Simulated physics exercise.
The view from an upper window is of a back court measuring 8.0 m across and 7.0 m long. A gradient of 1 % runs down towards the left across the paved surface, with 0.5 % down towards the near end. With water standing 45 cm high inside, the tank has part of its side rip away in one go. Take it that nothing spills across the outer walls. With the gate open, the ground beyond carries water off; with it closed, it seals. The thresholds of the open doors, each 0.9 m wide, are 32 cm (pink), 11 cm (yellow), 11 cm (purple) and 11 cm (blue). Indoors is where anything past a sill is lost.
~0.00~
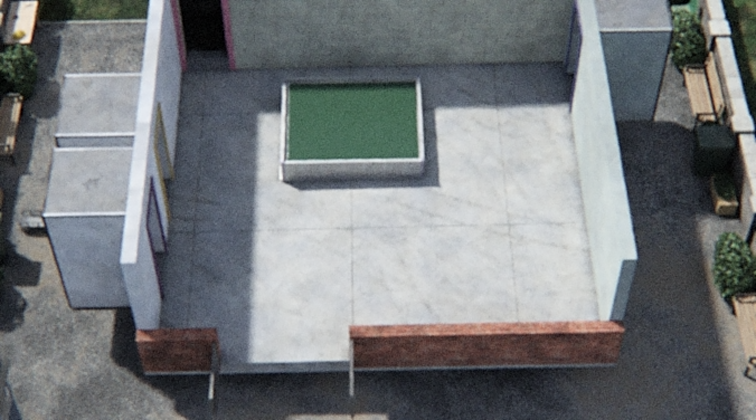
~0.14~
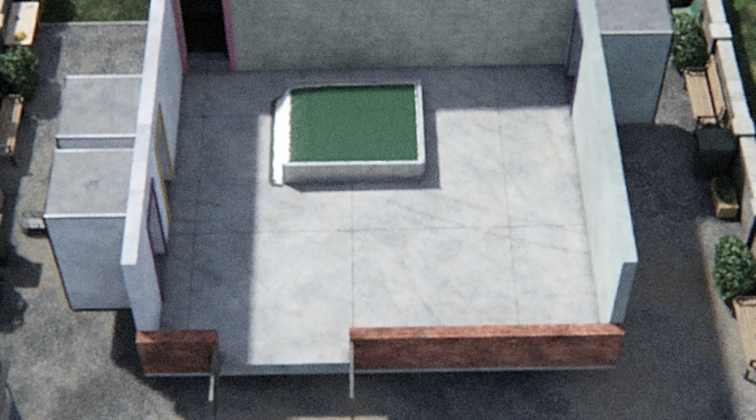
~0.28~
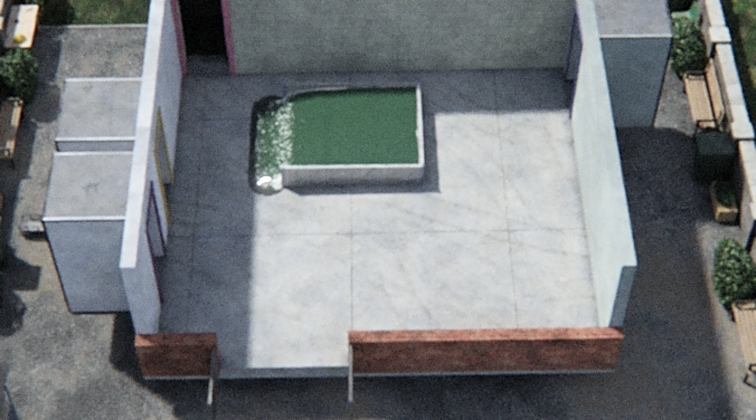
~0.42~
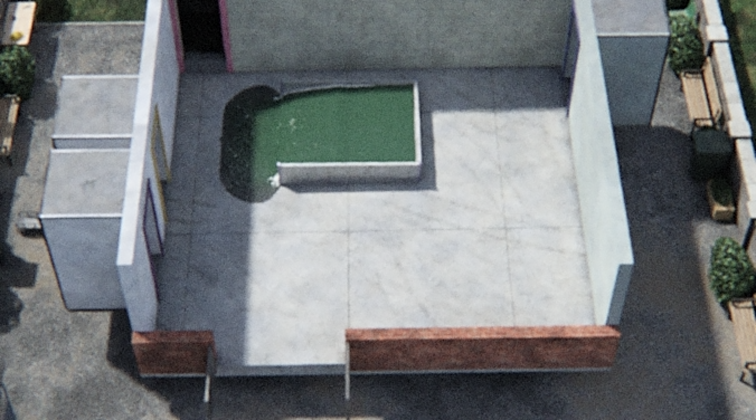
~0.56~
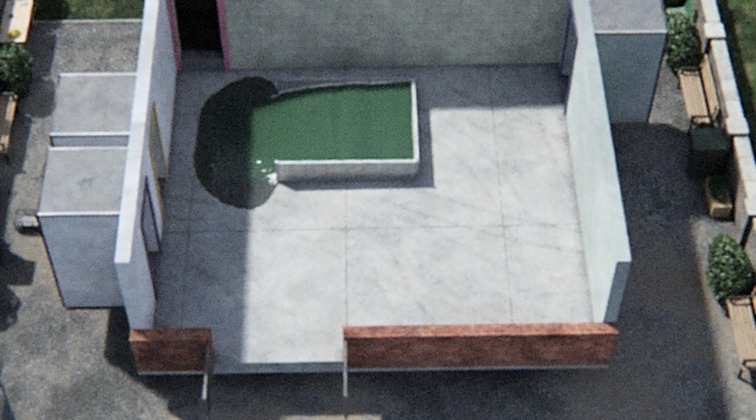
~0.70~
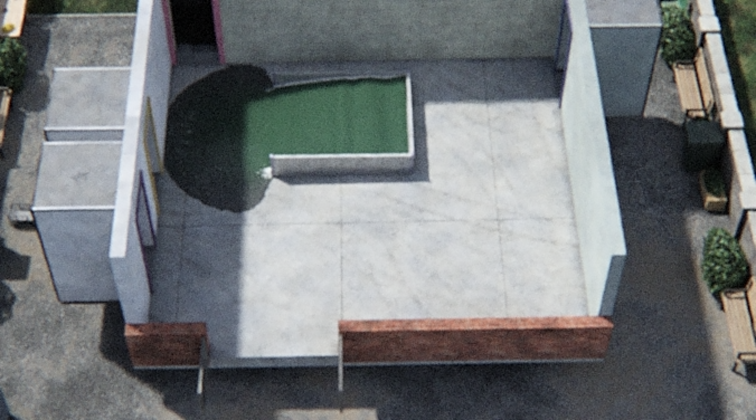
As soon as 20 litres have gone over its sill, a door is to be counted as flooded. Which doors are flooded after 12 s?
At the end, at the pink door the limit will hold. At the yellow door the limit will be broken. At the purple door the limit will hold. At the blue door the limit will hold.
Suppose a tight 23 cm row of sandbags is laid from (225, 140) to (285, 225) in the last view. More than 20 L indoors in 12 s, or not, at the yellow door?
So yellow stays inside.
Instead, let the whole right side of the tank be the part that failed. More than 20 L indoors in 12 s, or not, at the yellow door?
Well, at yellow it would be too little.
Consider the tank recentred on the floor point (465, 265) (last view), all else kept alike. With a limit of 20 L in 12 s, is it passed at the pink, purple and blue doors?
Result - pink door does not exceed it, purple door exceeds it, blue door does not exceed it.
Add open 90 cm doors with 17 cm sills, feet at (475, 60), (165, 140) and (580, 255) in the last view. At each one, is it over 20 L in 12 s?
Taking them in order, the first gets too little, the second enough and the third too little.
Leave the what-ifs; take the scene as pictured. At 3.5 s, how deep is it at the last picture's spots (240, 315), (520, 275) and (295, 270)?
Depth readings in turn - 2, 0, 0 cm.
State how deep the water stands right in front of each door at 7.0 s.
In cm: Pink 10, yellow 10, purple 7, blue 11.
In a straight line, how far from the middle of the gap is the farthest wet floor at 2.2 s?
Distance: Approx. 4.4 m.
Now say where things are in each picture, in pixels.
Still water, 45 cm deep, in the tank at (352, 121), in the first frame.
The front is at (277, 184), 1.1 m from the gap at (287, 134); 0.4 m2 of floor is under water; 45 cm left at the back of the tank, in the second frame.
The front is at (267, 192), 1.3 m from the gap at (286, 138); 1.4 m2 of floor is under water; 45 cm left at the back of the tank, in the third frame.
The front is at (242, 194), 1.6 m from the gap at (283, 136); 2.8 m2 of floor is under water; 45 cm left at the back of the tank, in the fourth frame.
The front is at (210, 186), 1.8 m from the gap at (281, 134); 4.0 m2 of floor is under water; 45 cm left at the back of the tank, in the fifth frame.
Water pours out at (276, 128) and has run 2.2 m, to (169, 162); typically 5 cm deep outside, 44 cm at the tank's back, in the sixth frame.
After 1.4 s water covers 15 % of the floor and is deepest (33 cm) near (175, 134); pink door 6 cm at the sill, 0 L in, yellow door 17 cm at the sill, 2 L in, purple door not reached, blue door not reached.
After 2.2 s water covers 20 % of the floor and is deepest (36 cm) near (172, 69); pink door 28 cm at the sill, 0 L in, yellow door 22 cm at the sill, 24 L in, purple door 6 cm at the sill, 0 L in, blue door not reached.
After 3.5 s water covers 30 % of the floor and is deepest (30 cm) near (172, 69); pink door 27 cm at the sill, 0 L in, yellow door 20 cm at the sill, 77 L in, purple door 10 cm at the sill, 0 L in, blue door not reached.
After 7.0 s water covers 55 % of the floor and is deepest (16 cm) near (147, 339); pink door 10 cm at the sill, 1 L in, yellow door 10 cm at the sill, 109 L in, purple door 7 cm at the sill, 0 L in, blue door 11 cm at the sill, 1 L in.
After 12.0 s water covers 90 % of the floor and is deepest (9 cm) near (146, 348); pink door 5 cm at the sill, 1 L in, yellow door 6 cm at the sill, 109 L in, purple door 8 cm at the sill, 0 L in, blue door 3 cm at the sill, 2 L in.
